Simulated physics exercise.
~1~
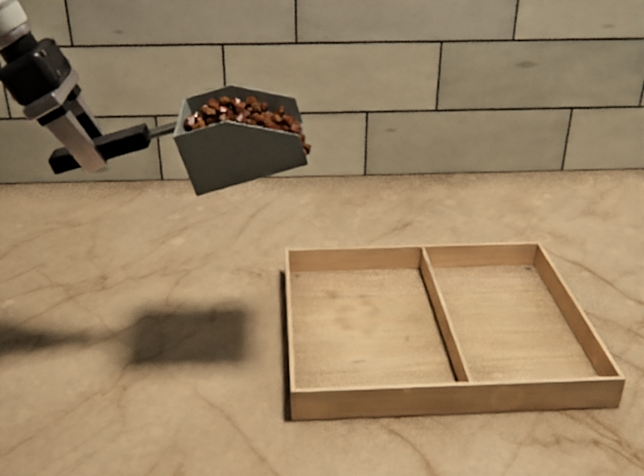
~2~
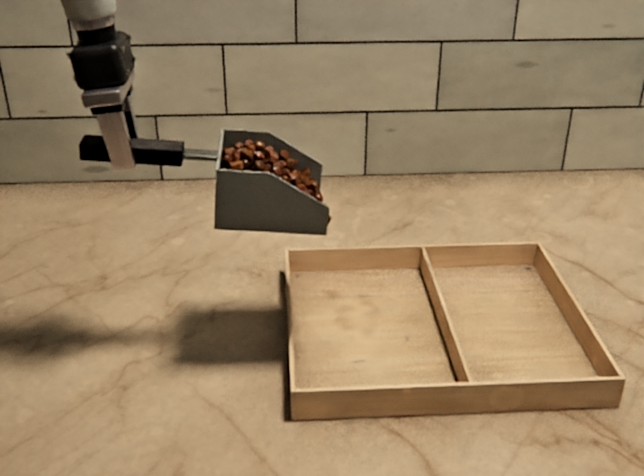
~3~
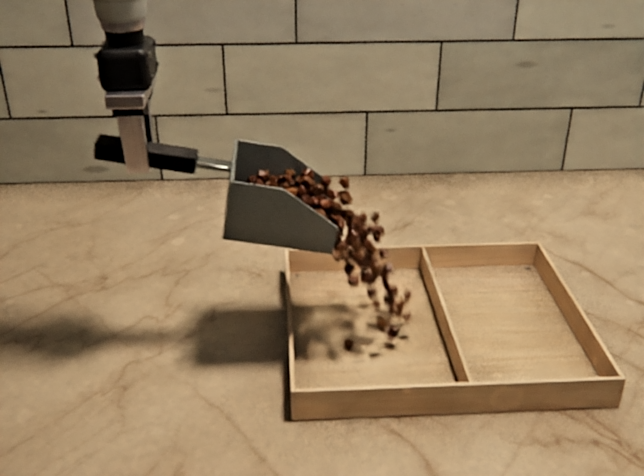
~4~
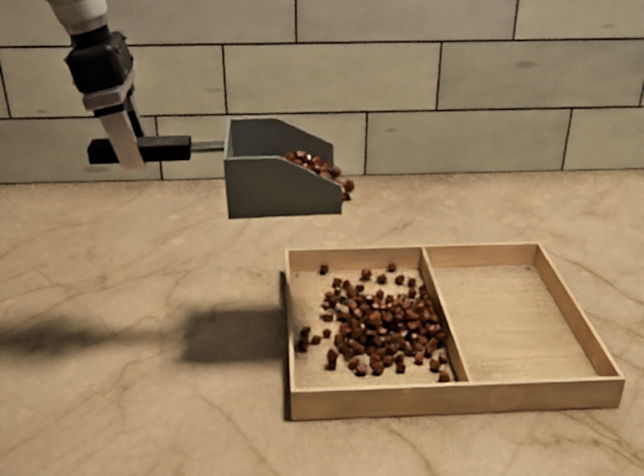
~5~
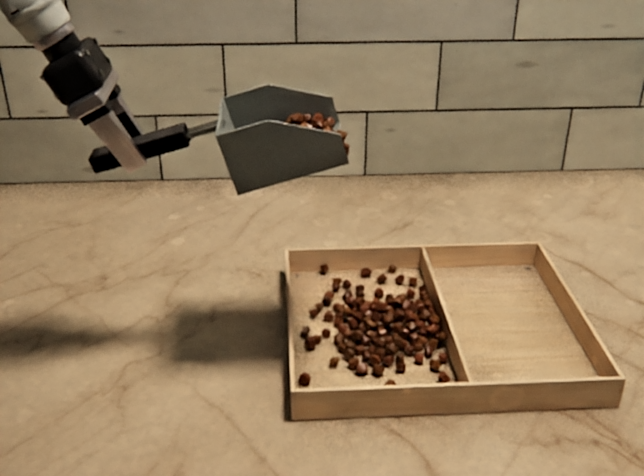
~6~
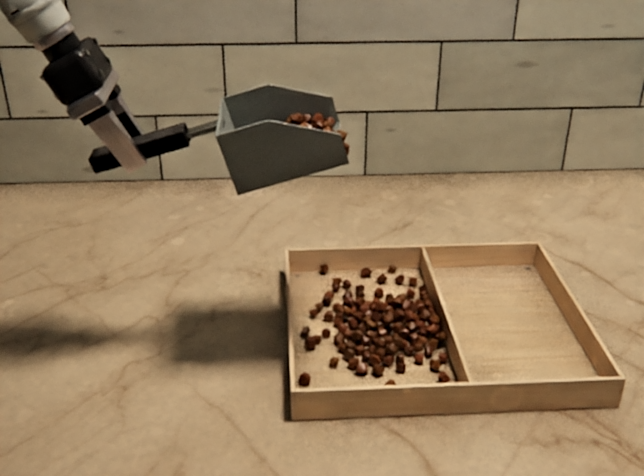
A robot arm swung a grey scoop of small reddish-brown pellets rightward and down, tipping many into the left part of a divided wooden tray, then tilted back and rose, stopping with some still in the scoop and the right part empty.
